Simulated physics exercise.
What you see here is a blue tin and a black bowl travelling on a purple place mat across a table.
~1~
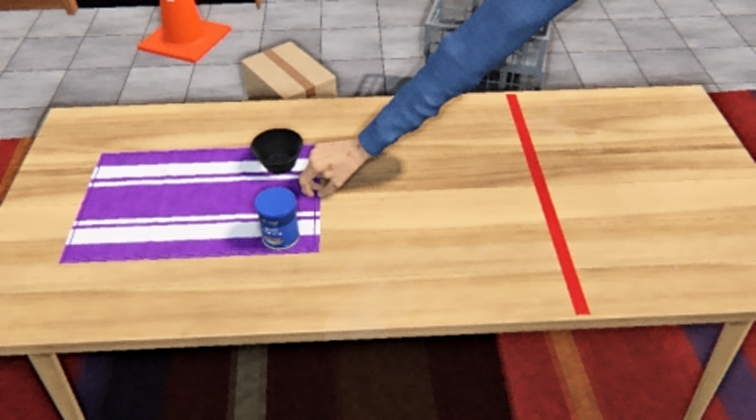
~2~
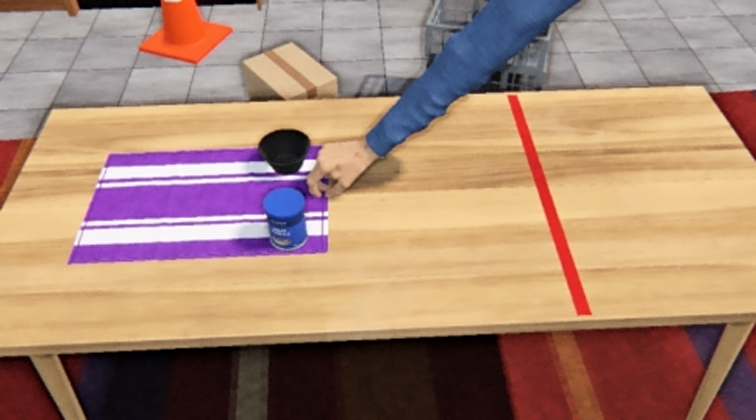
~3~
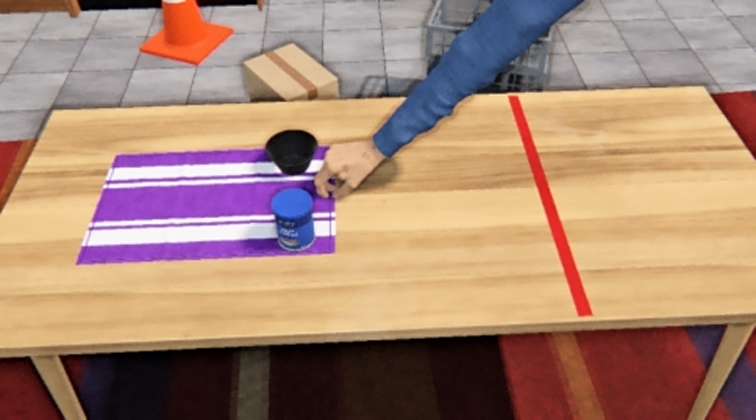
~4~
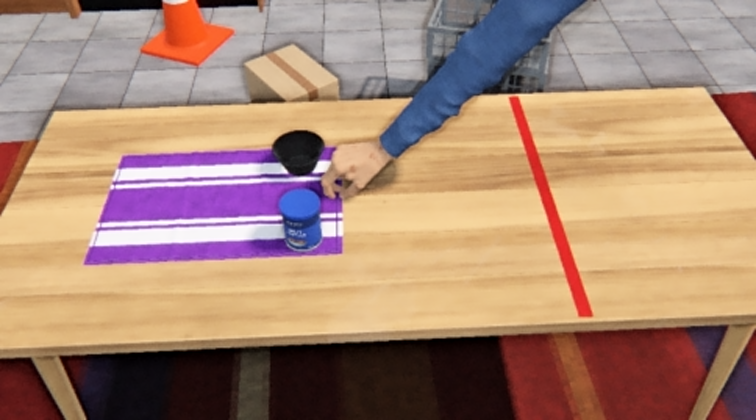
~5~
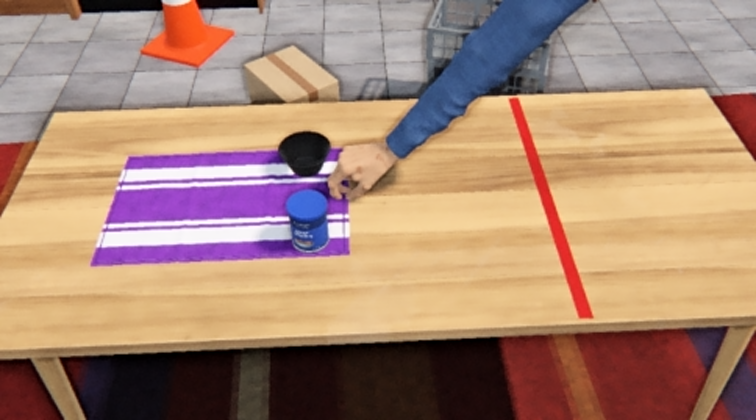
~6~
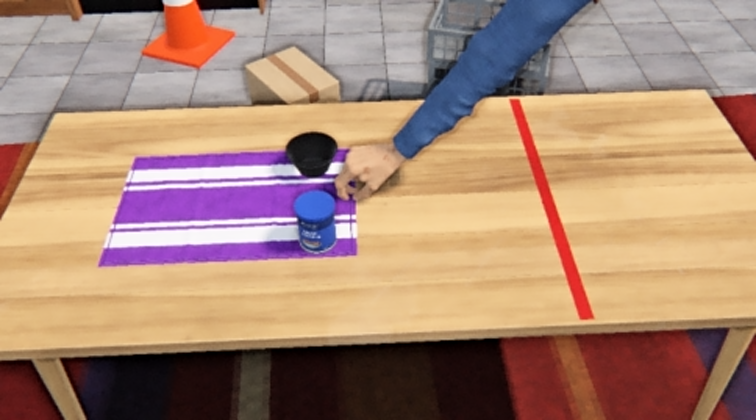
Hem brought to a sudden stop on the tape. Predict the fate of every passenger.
Prediction: The blue tin keeps riding; the black bowl keeps riding.
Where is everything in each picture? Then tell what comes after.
In the first frame, place mat end (319, 253); blue tin (275, 201); black bowl (277, 144); tape (576, 293).
In the second frame, place mat end (327, 253), far hem (68, 264); black bowl (284, 145).
In the third frame, place mat end (335, 254); blue tin (292, 202).
In the fourth frame, place mat end (342, 254), far hem (83, 266); black bowl (298, 146).
In the fifth frame, place mat end (349, 255); blue tin (306, 204).
In the sixth frame, place mat end (357, 256), far hem (98, 267); blue tin (314, 204); black bowl (312, 148); tape (580, 297).
Then, 1.43 s past the final frame, hem at the tape; blue tin on the cloth near (513, 214); black bowl on the cloth near (486, 152).
Then, 1.54 s past the final frame, hem at the tape; blue tin on the cloth near (524, 214); black bowl on the cloth near (496, 151).
When it is over, hem at the tape; blue tin on the cloth near (524, 214); black bowl on the cloth near (496, 151). The blue tin remains aboard and the black bowl keeps its seat.
